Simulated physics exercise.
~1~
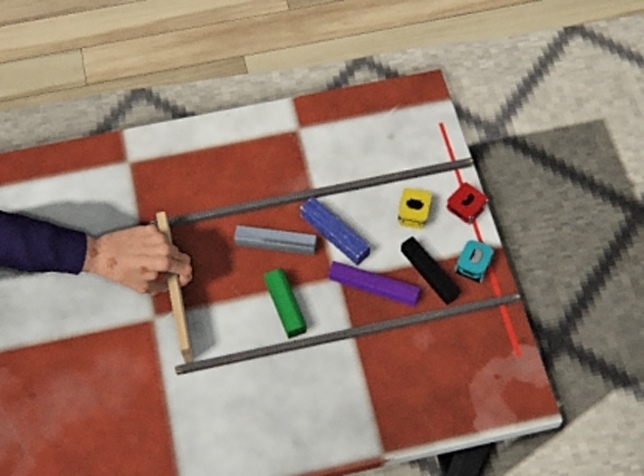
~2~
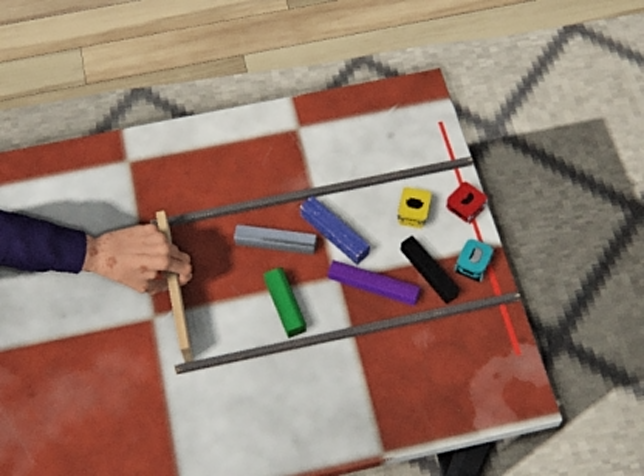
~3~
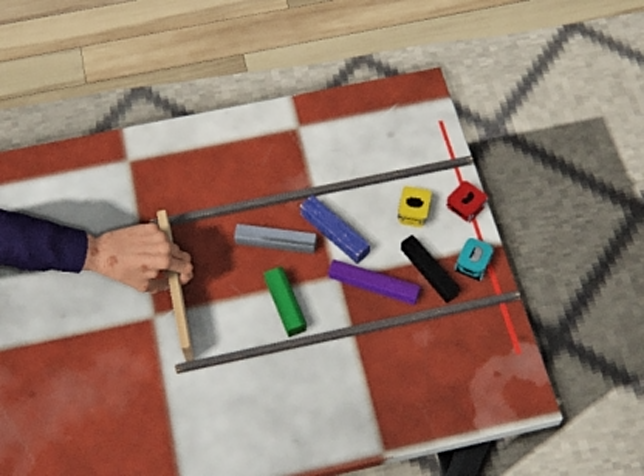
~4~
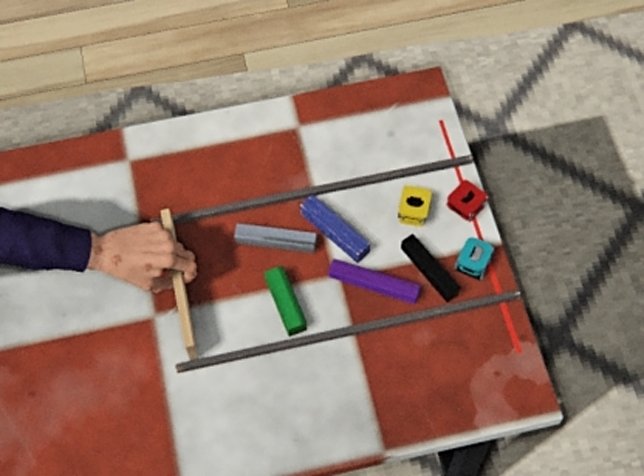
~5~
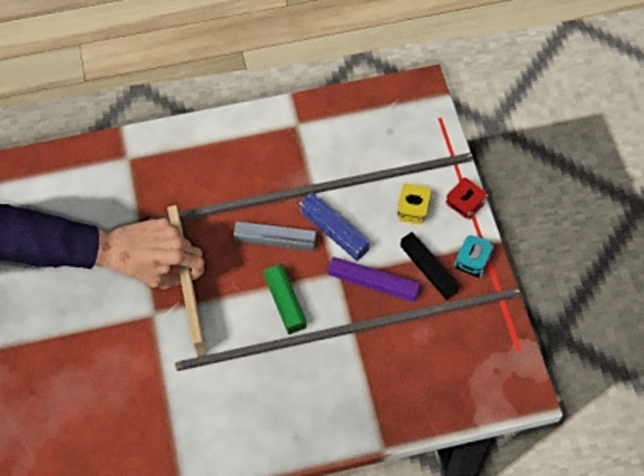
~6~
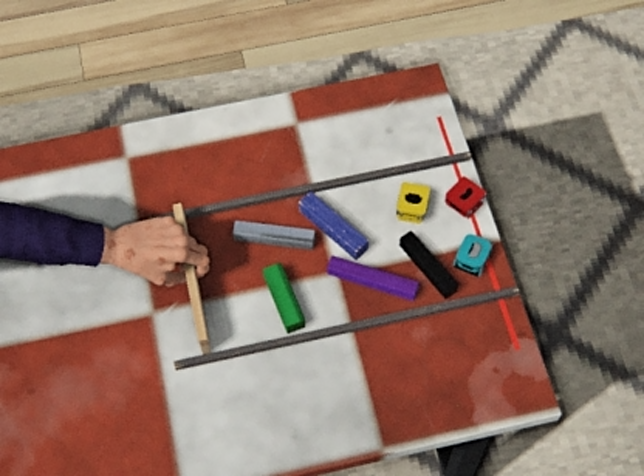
A hand in a dark blue sleeve slides an upright wooden board slightly rightward between two grey rails on a red-and-white checked tabletop, seen from above over a patterned rug. Ahead of it lie grey, blue, green, purple and black sticks, with yellow, red and turquoise blocks farther right near a red line. The sticks and blocks stay in place, untouched, while the view shifts barely perceptibly.
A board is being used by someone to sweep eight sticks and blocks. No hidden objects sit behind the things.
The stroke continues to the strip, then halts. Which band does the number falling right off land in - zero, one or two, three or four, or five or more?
It lands in the five or more band.
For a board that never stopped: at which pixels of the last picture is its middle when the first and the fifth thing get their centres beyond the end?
Its centre point is roughly (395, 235) and later (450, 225).
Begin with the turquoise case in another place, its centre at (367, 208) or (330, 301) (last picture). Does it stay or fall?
Trial 1: Over the edge; trial 2: Over the edge.
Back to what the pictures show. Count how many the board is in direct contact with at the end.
Number in contact with it: 1.
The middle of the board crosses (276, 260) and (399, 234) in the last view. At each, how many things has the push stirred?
Respectively 2 and 8.
Early on, none off yet; red case at rest near (465, 198); turquoise case at rest near (473, 255); yellow case at rest near (413, 203).
A while later, none off yet; red case moving near (470, 197); turquoise case travelled about its own width near (493, 240); yellow case travelled about its own width near (433, 191).
Finally, the number that fall off is five or more; lost, grey stick, blue bar, purple stick, black stick, yellow case, turquoise case and red case.
